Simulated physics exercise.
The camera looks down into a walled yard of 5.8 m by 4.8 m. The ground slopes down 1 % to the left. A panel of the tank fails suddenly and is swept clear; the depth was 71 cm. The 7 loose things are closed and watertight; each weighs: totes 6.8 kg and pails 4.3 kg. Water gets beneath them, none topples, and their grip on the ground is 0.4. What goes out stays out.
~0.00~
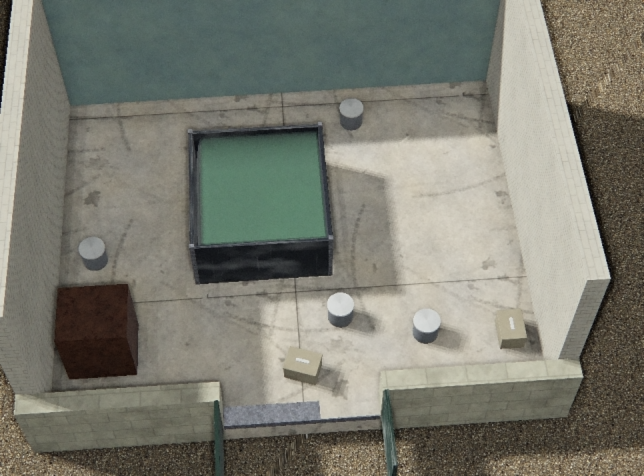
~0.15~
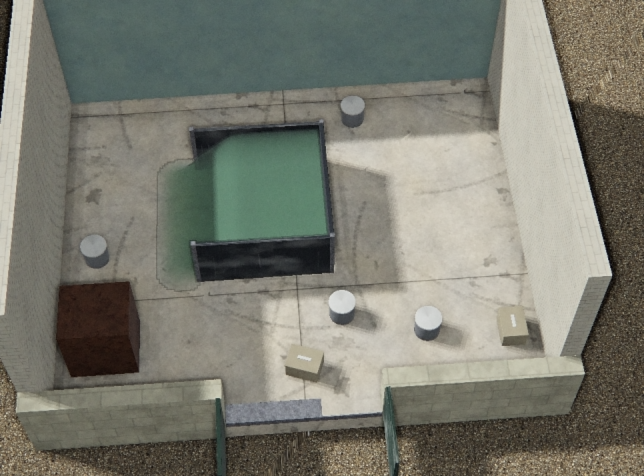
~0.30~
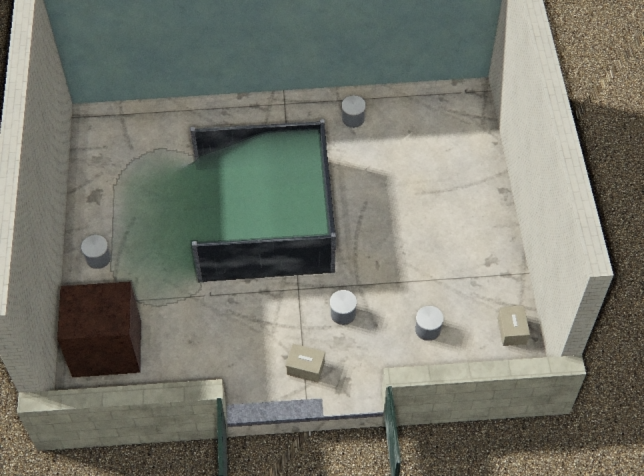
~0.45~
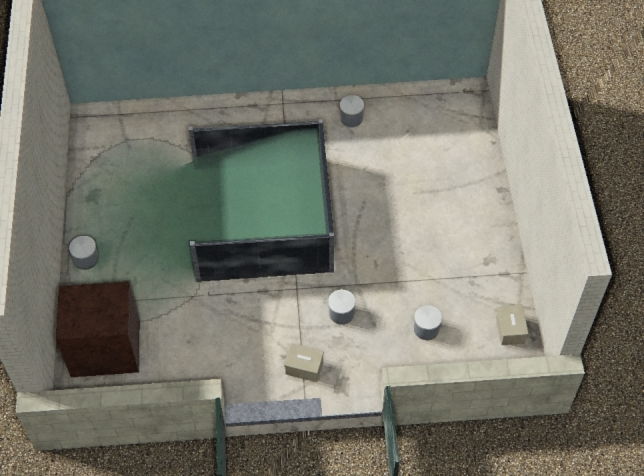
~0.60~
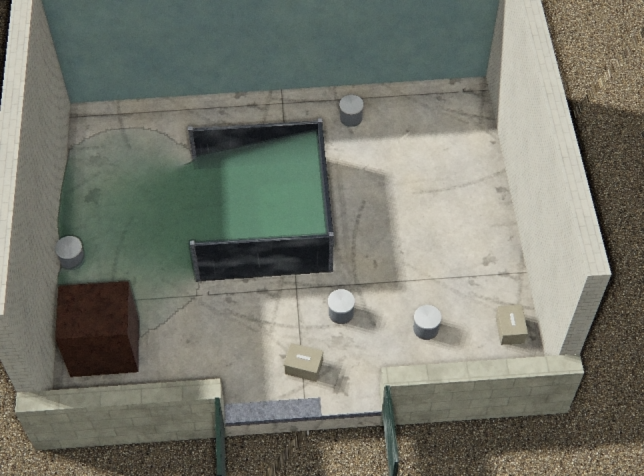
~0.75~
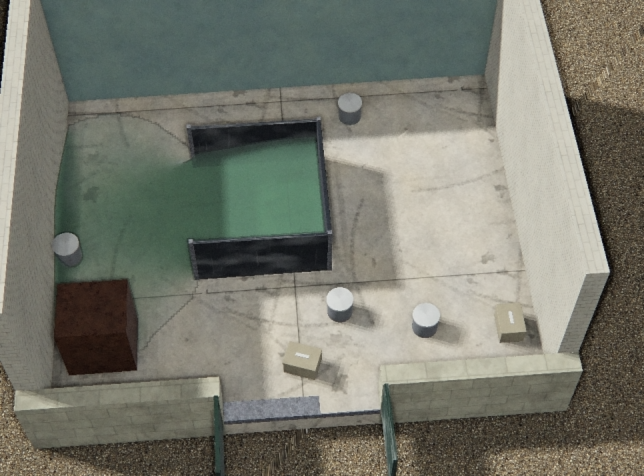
Green water pours from the left side of a dark-walled tank, which starts full, and spreads in a fading sheet across the pale, cracked floor of a walled yard seen from high above. Grey pails and small tan boxes stand around the tank, with a dark red-brown block at lower left. The water reaches the left wall, pushing the nearest pail leftward, while the others stay put and the view barely shifts.
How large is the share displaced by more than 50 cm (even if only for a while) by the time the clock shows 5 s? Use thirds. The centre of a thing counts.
It is two thirds or above.
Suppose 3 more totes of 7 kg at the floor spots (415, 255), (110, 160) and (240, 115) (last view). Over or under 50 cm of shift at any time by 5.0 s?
In turn: Short of it, over, past it.
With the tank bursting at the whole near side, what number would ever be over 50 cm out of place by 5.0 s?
Then 4.
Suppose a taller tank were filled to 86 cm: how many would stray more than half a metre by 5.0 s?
Then 7.
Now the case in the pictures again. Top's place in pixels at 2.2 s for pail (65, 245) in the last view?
Around (148, 281).
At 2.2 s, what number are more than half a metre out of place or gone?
I count 1.
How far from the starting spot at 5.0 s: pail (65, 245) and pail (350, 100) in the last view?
In that order: 450 cm, 150 cm.
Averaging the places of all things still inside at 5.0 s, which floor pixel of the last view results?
Near (481, 255).
After 1.1 s 0 of 7 are over 50 cm from their spots; 1 afloat.
After 2.2 s 1 of 7 are over 50 cm from their spots; 1 afloat.
After 3.5 s 5 of 7 are over 50 cm from their spots; 2 afloat.
After 5.0 s 6 of 7 are over 50 cm from their spots, and 6 have been at some point; 4 afloat.
